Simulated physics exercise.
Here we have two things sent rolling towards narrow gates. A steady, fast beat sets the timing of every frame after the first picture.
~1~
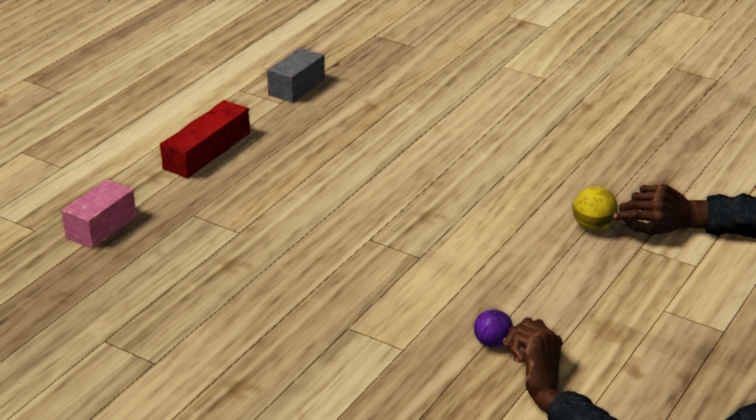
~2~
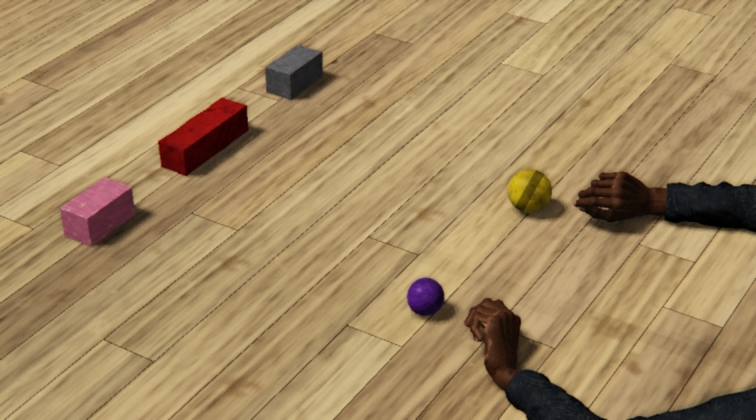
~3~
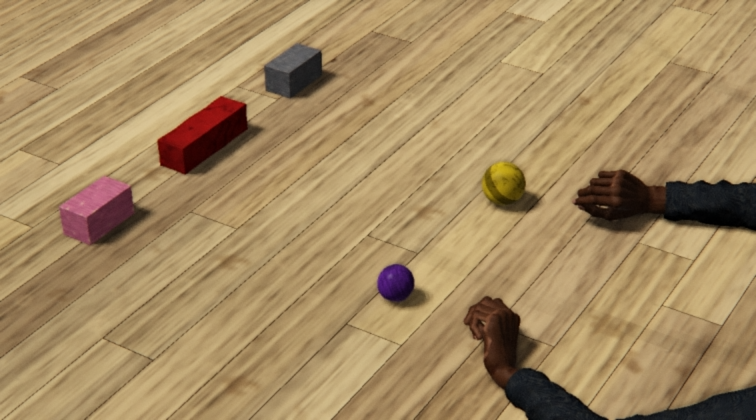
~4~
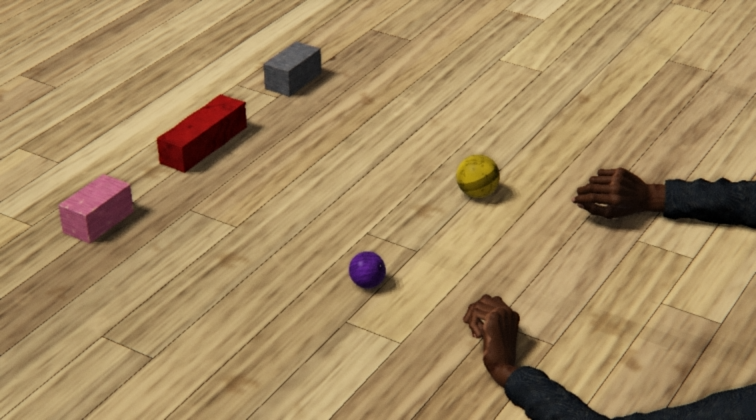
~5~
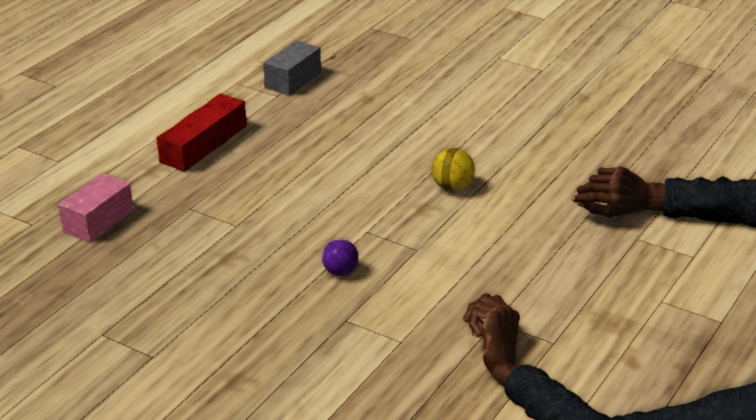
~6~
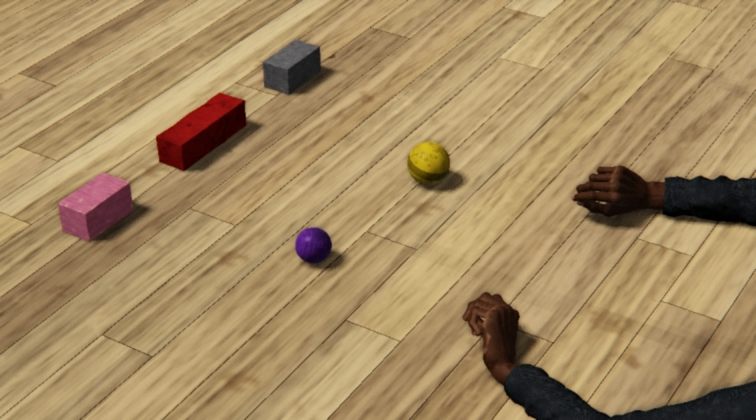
A purple ball and a larger yellow ball roll side by side across a pale wooden plank floor, seen from above at an angle. Pink, red and grey blocks sit in a spaced diagonal row at the upper left, while two dark-sleeved arms reach in from the right. The hands push the balls, then draw back slightly and rest as both roll steadily leftward and up the view.
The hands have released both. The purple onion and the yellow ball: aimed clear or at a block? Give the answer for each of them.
As I see it, the purple onion travels through. The yellow ball never makes it past.
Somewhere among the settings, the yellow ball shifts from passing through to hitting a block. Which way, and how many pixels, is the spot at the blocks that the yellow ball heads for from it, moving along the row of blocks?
Move it 28 pixels right.
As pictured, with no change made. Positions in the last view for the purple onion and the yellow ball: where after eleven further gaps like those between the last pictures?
Around (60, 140), and around (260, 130).
Then, 0.40 s on from there, purple onion heading on near (80, 149); yellow ball coming back near (260, 130).
Then, 1.00 s on from there, purple onion heading on; yellow ball coming back near (291, 168).
In the end, the purple onion rolls through; the yellow ball bounces off.
